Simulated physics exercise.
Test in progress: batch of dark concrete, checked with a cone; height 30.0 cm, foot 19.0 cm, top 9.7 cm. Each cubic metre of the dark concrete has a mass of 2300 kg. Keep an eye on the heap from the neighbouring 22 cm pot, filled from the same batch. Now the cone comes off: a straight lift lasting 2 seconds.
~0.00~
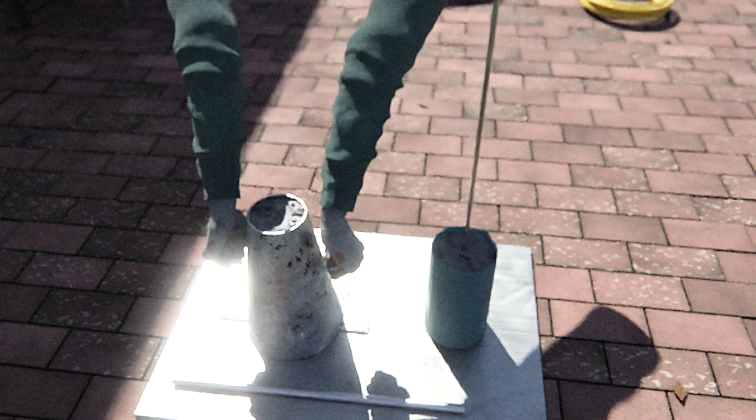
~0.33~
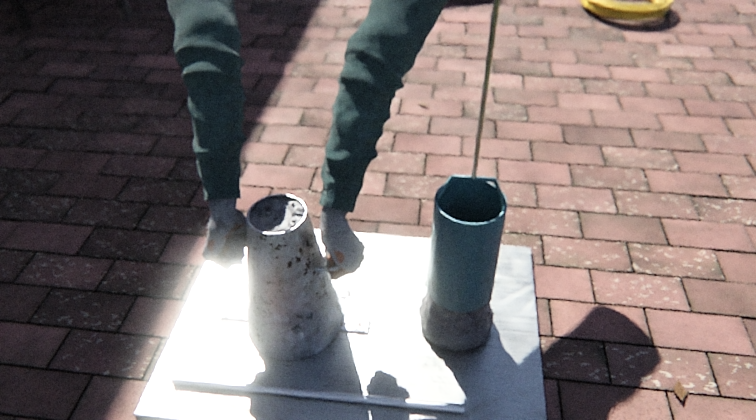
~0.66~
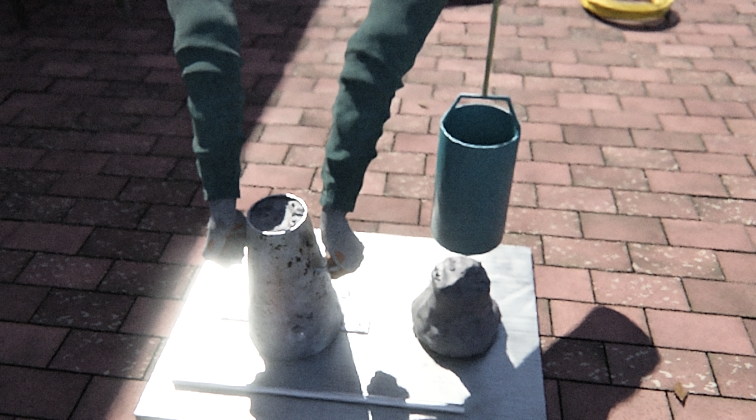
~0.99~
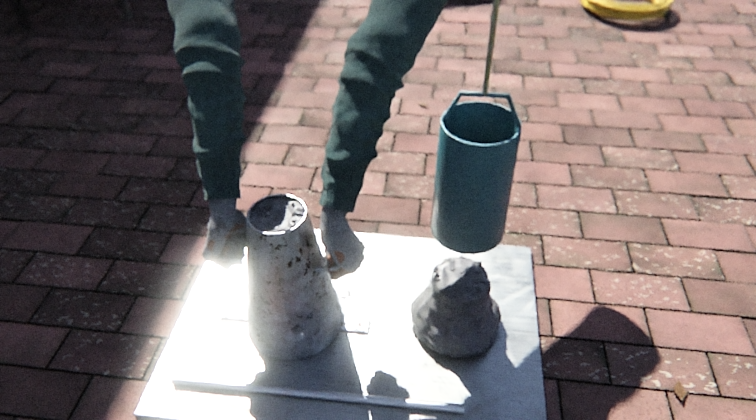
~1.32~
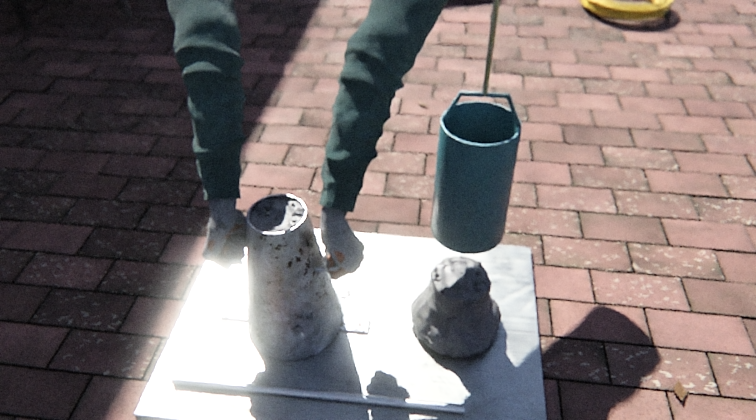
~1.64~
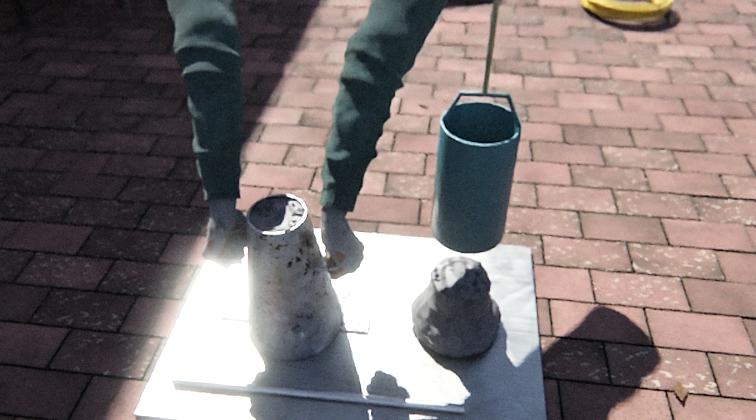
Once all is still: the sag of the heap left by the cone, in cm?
About 9 centimetres.
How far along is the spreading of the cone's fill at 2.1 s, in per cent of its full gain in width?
Roughly 40 percent of the full gain.
By 2.1 s, the cone is up 6.0 cm; the dark concrete has come down 4.8 cm to 25 cm and is 21 cm wide.
By 2.6 s, the cone is up 18 cm; the dark concrete has come down 8.6 cm to 21 cm and is 24 cm wide.
By 3.1 s, the cone is up 29 cm; the dark concrete has come down 8.6 cm to 21 cm and is 24 cm wide.
By 3.7 s, the cone is clear; the dark concrete has come down 8.7 cm to 21 cm and is 24 cm wide.
By 4.3 s, at rest, the cone is clear; the dark concrete has come down 8.8 cm to 21 cm and is 24 cm wide.
